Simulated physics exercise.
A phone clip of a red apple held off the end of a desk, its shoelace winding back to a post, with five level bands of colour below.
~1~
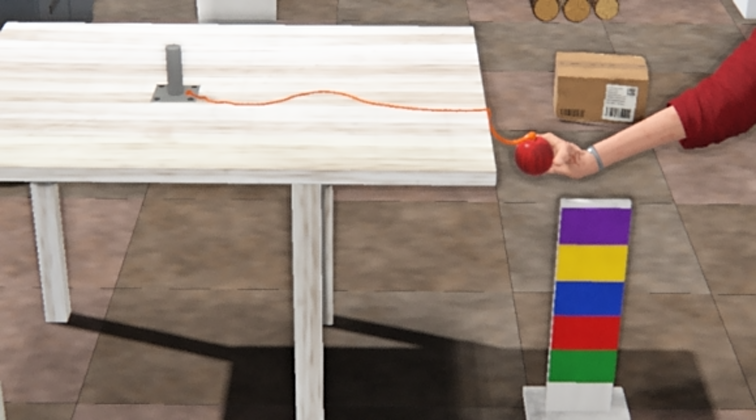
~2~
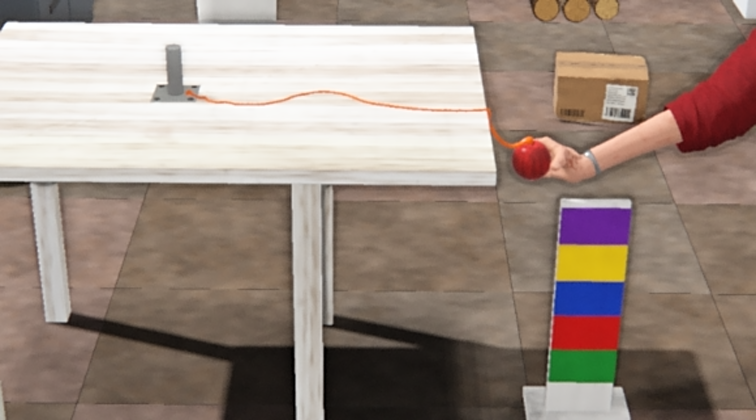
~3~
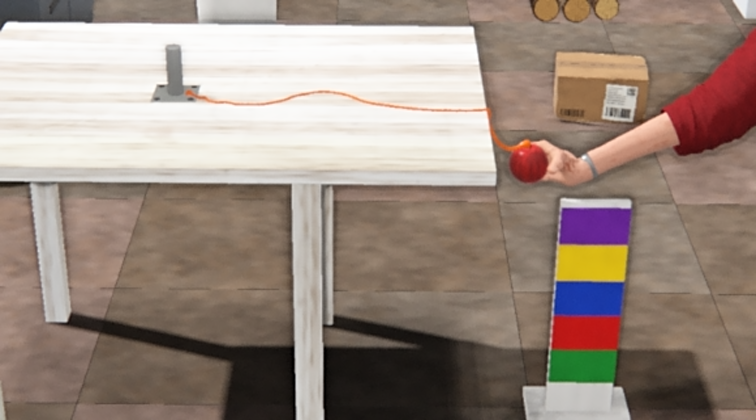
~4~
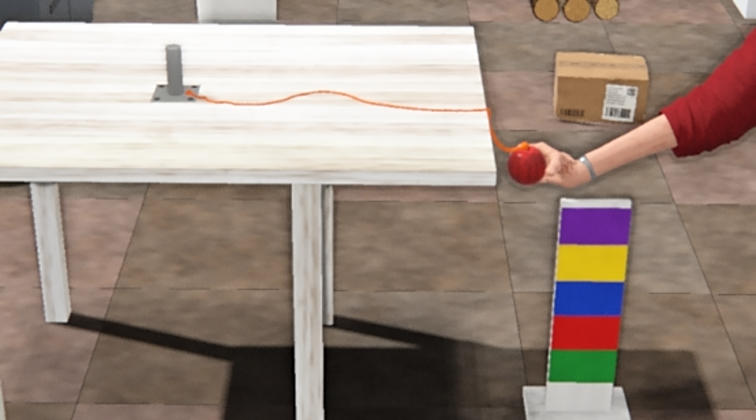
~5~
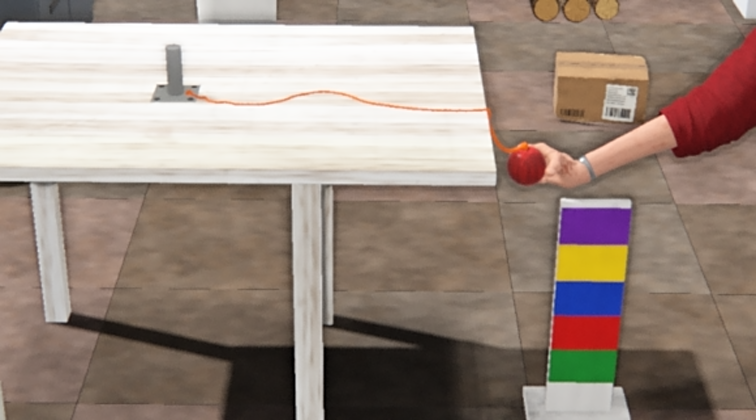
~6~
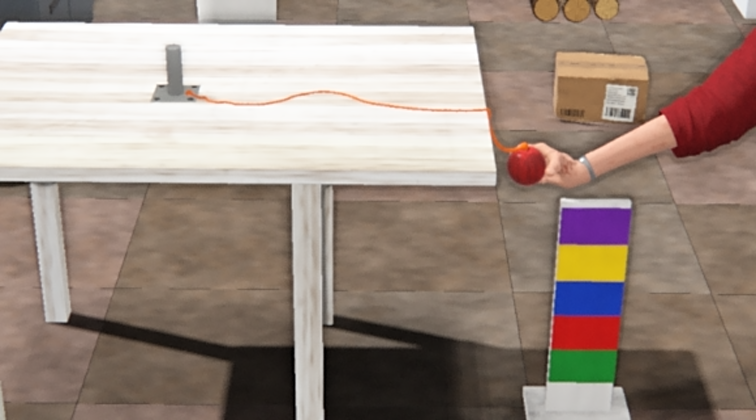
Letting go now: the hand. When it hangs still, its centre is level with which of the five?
With purple.
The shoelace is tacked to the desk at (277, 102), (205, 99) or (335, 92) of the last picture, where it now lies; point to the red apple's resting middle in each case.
Near (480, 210), (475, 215) and (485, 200).
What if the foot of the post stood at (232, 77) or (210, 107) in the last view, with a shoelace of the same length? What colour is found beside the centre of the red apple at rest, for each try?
The first case gives yellow, the second gives yellow.
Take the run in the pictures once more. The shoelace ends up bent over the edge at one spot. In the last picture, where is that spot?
Look around (453, 111).
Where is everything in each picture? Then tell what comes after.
Red apple (535, 156); purple (595, 228); yellow (592, 264); blue (589, 299); red (586, 334); green (583, 367), in the first frame.
Red apple (532, 160); shoelace through (212, 102) (279, 101) (342, 94) (408, 108) (479, 111), in the second frame.
Red apple (529, 164), in the third frame.
Red apple (527, 166); shoelace through (212, 102) (279, 101) (342, 94) (408, 108) (479, 111), in the fourth frame.
Red apple (527, 166), in the fifth frame.
Red apple (527, 166); shoelace through (212, 102) (279, 101) (342, 94) (408, 108) (479, 111), in the sixth frame.
Soon after, apple near (470, 211); level with purple.
Then, apple near (502, 219); level with purple.
At rest, apple near (475, 219); level with purple. The purple one.
